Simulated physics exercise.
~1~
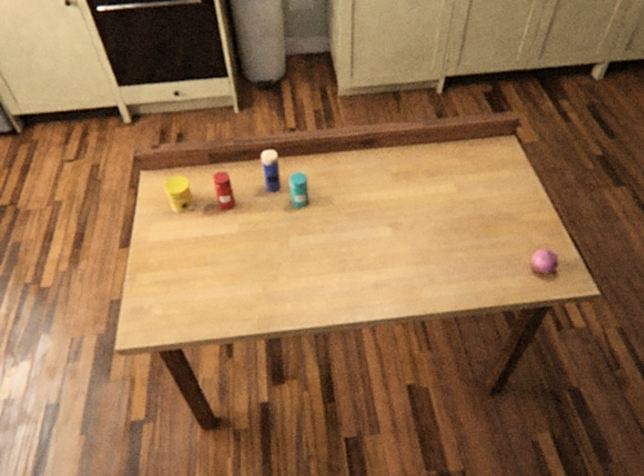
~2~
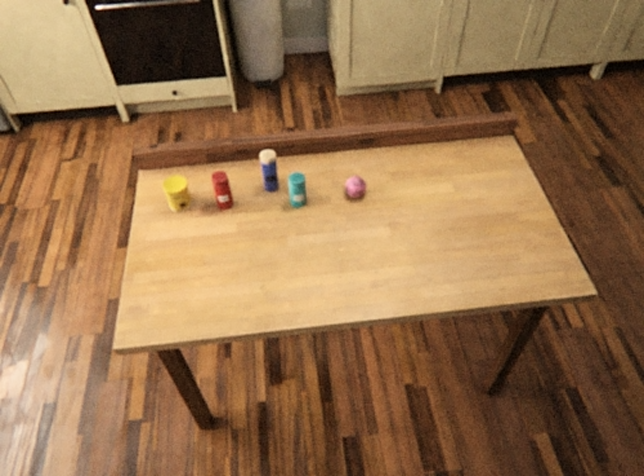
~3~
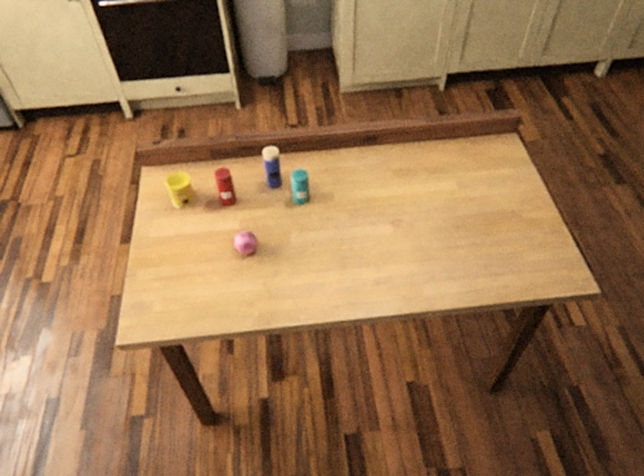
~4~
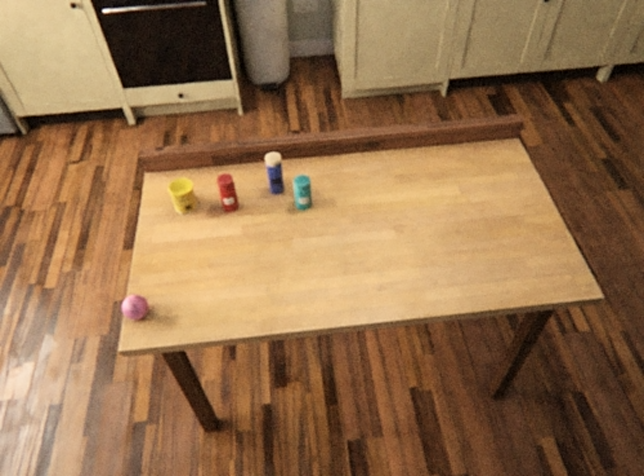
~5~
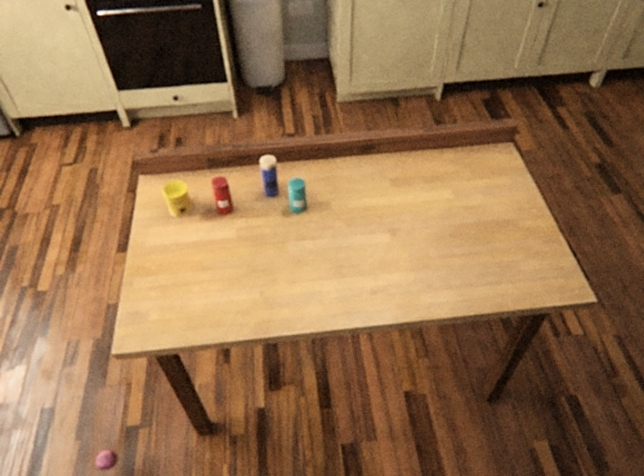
The pink ball rolls left, bounces off the far rail, and drops to the floor.
